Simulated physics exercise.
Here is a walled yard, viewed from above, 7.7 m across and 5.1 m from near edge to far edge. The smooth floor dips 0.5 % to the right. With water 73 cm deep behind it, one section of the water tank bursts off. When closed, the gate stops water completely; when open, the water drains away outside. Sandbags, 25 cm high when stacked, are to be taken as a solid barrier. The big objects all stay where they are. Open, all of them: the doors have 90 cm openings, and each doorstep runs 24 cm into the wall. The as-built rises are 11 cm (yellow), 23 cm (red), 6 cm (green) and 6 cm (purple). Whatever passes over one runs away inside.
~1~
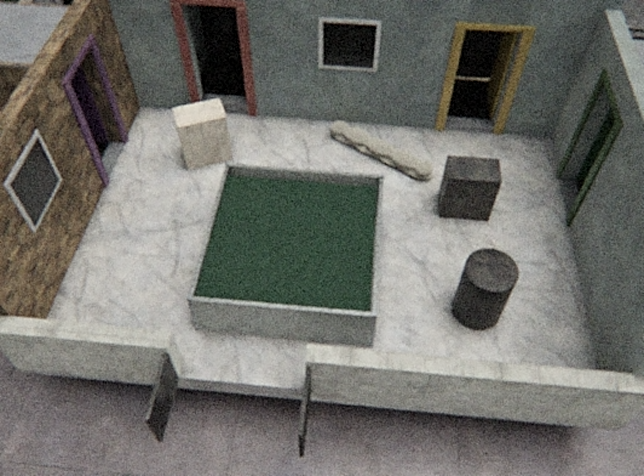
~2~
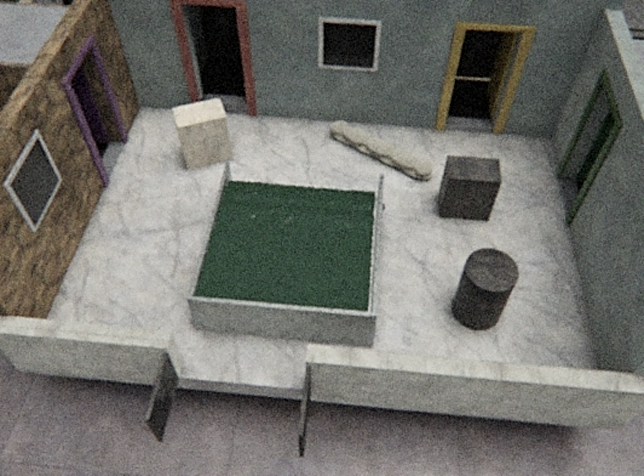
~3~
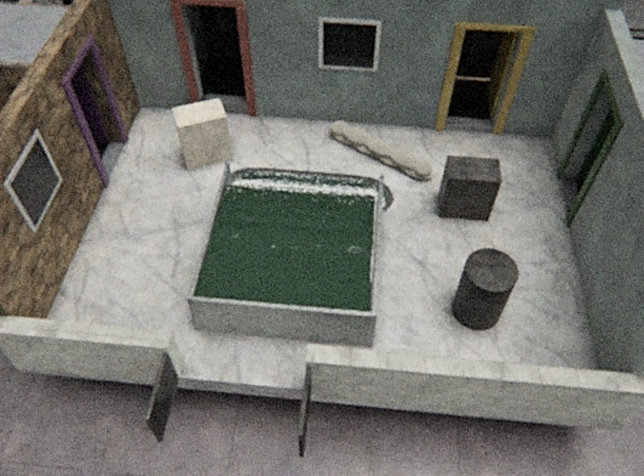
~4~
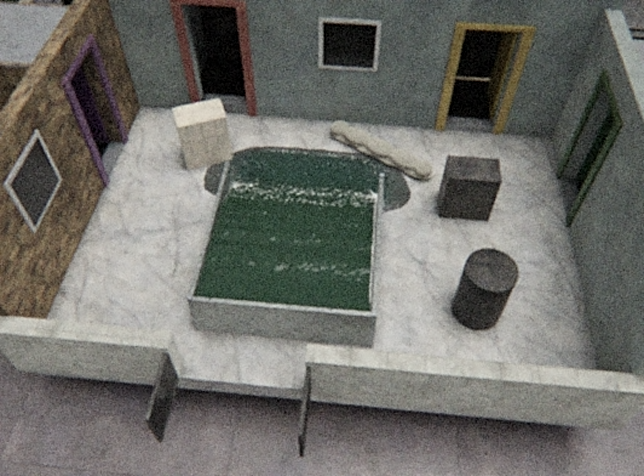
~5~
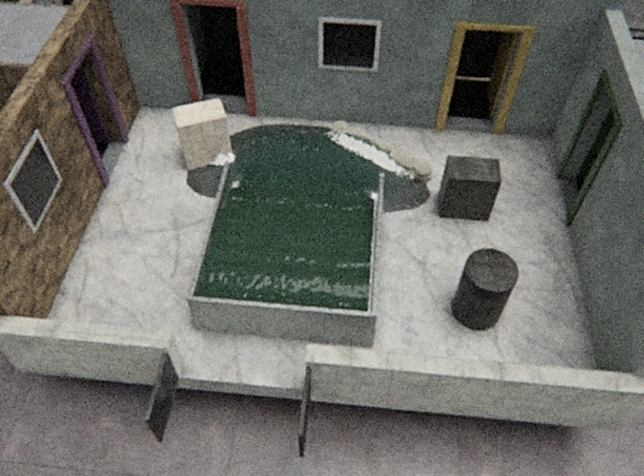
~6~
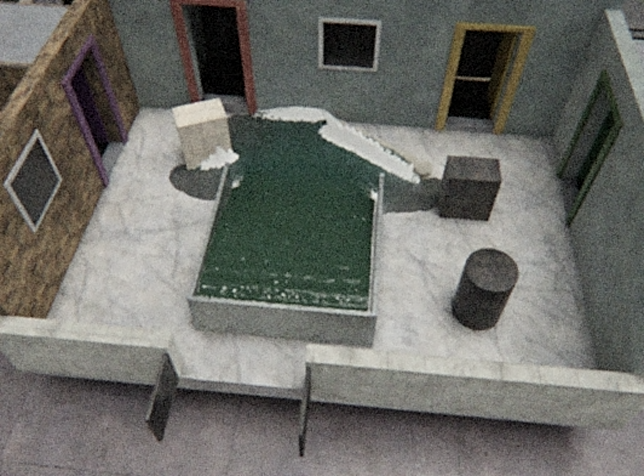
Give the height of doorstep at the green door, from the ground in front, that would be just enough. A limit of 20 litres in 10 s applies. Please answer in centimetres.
Close to 13 cm.
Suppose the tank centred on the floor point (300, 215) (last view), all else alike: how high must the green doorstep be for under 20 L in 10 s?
Some 15 cm.
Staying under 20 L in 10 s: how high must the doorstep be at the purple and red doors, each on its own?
You'd want about 20 centimetres at purple and about 27 centimetres at red.
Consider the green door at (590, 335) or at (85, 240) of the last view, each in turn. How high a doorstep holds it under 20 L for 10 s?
Around 11.0 and 9.5 cm respectively.
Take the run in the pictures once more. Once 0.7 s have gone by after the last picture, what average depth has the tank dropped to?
About 41 centimetres.
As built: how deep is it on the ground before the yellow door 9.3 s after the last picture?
You'd measure close to 5.5 cm there.
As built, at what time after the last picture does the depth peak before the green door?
Near 2.8 seconds.
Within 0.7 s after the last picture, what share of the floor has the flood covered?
Around 30 per cent of the floor.
Then, 0.7 s after the last picture water covers 30 % of the floor, deepest (56 cm) near (310, 121); it has not reached the green door.
Then, 2.3 s after the last picture water covers 60 % of the floor, deepest (46 cm) near (150, 109); 13 cm at the green door, 1 litre in over its 6 cm doorstep.
Then, 9.3 s after the last picture water covers 95 % of the floor, deepest (16 cm) near (396, 176); 7 cm at the green door, 105 litres in over its 6 cm doorstep.
At the green door as built, the water peaked near 17 cm, 2.9 s after the last picture.
Run again over the same 10 s with other heights there, 41 litres in over 10.5 cm, 12 litres over 14.5 cm. The limit of 20 litres is kept from about 13 cm up.
